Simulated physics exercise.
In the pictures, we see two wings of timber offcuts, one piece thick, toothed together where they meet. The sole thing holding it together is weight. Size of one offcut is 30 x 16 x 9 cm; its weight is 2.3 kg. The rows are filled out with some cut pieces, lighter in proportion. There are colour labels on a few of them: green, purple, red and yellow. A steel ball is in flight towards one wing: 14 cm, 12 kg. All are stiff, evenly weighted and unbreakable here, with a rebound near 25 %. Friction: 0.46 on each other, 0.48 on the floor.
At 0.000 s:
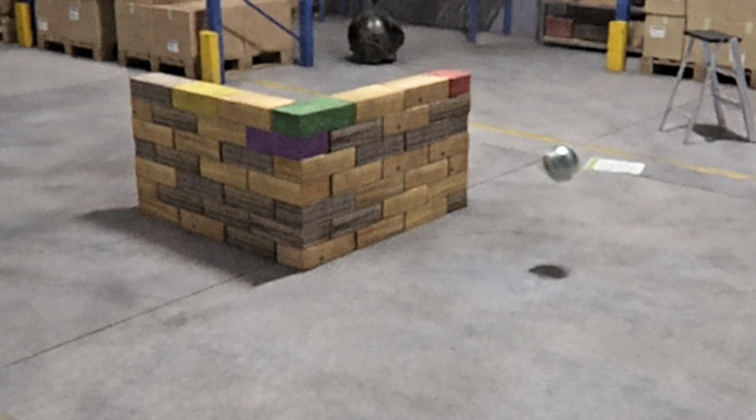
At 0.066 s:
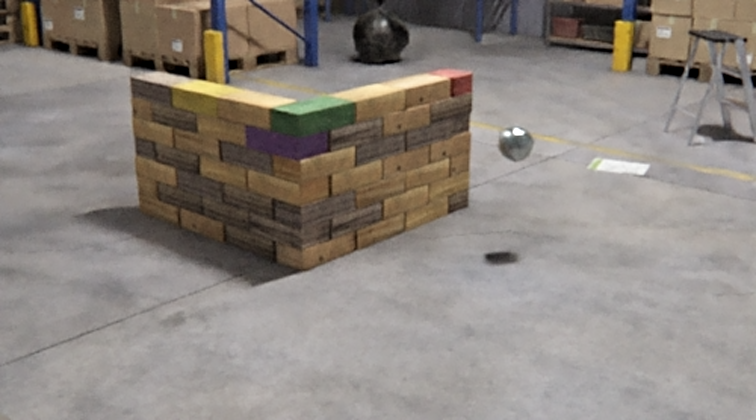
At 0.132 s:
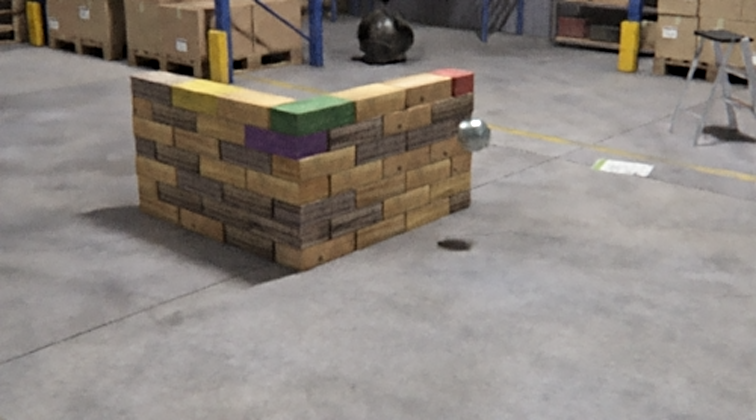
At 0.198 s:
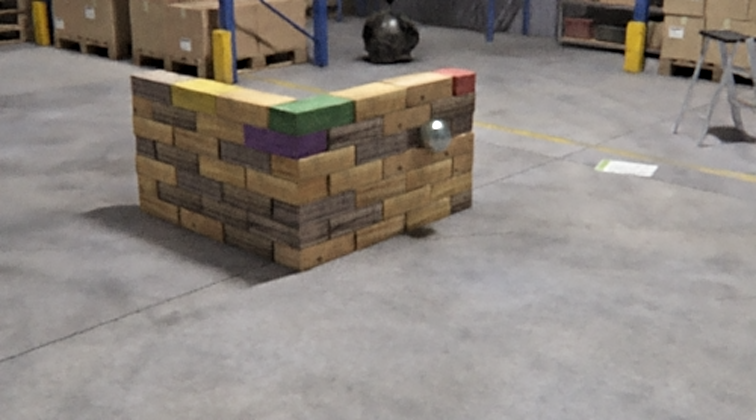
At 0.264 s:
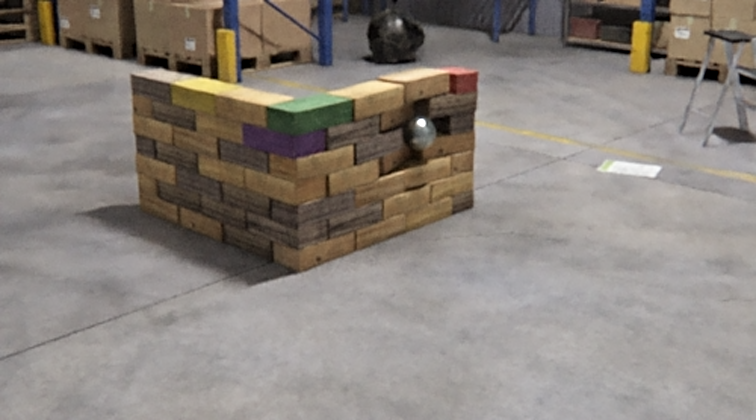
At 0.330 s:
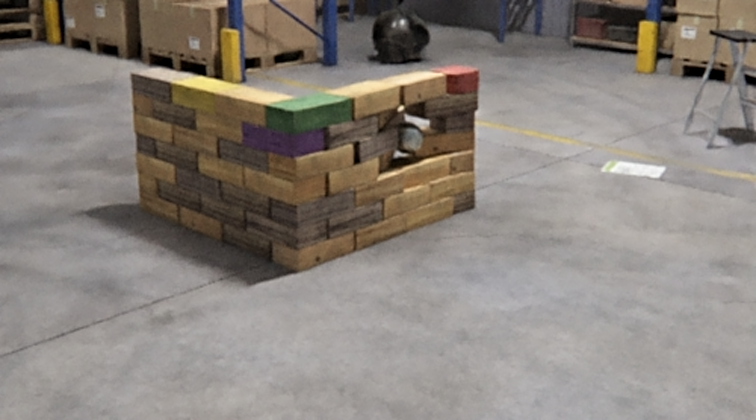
At the start, a shiny steel ball flies leftward above a concrete floor toward the right wing of an L-shaped timber wall. It strikes near the red-topped end and pushes into the upper rows, knocking pieces loose and opening a ragged gap, while the green corner piece barely changes.
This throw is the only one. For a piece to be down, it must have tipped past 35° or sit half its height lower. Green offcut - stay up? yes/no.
No.
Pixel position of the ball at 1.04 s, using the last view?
Roughly (368, 182).
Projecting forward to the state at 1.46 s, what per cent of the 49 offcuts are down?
30 per cent.
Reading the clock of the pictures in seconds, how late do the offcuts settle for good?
2.5 s or so.
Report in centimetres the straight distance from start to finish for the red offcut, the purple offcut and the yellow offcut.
Moved: Red 116, purple 0, yellow 0.
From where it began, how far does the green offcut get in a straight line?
Roughly 60 centimetres.
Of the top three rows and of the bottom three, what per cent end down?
I'd put the top at 50 per cent and the bottom at 10 per cent.
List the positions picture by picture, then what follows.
In the first frame (we follow the side turned to the camera; the camera moves round a little), ball (561, 163) 63 cm from contact, 3.4 m/s; green offcut (328, 120); purple offcut (272, 144); yellow offcut (194, 103); no piece has moved.
In the second frame, ball (516, 144) 41 cm from contact, 3.3 m/s; green offcut (328, 119).
In the third frame, ball (474, 135) 19 cm from contact, 3.3 m/s; green offcut (327, 119).
In the fourth frame, ball (435, 136) after contact, 2.5 m/s; green offcut (327, 118); one has shifted.
In the fifth frame, ball (419, 134) after contact, 1.2 m/s; green offcut (325, 117); red offcut (468, 83) displaced 13 mm; 15 stirred so far.
In the sixth frame, ball (407, 138) after contact, 1.2 m/s; green offcut (324, 116); red offcut (468, 82) displaced 27 mm; purple offcut (267, 140); 16 stirred so far.
Around 0.62 s, ball still moving; 1 of the 49 offcuts down; green offcut tipped 11°; red offcut tipped 14°.
Around 1.04 s, ball still moving; 14 of the 49 offcuts down; green offcut tipped 35°; red offcut tipped 66°, 20 cm lower.
Around 1.46 s, ball still moving; 14 of the 49 offcuts down; green offcut on its side; red offcut on its side.
Finally (2.7 s), ball rolling away; 14 of the 49 offcuts down; green offcut tipped 28°, 48 cm lower; red offcut on its side; purple offcut unmoved. Seen by the last camera, middles, green offcut near (284, 204), red offcut near (346, 142).
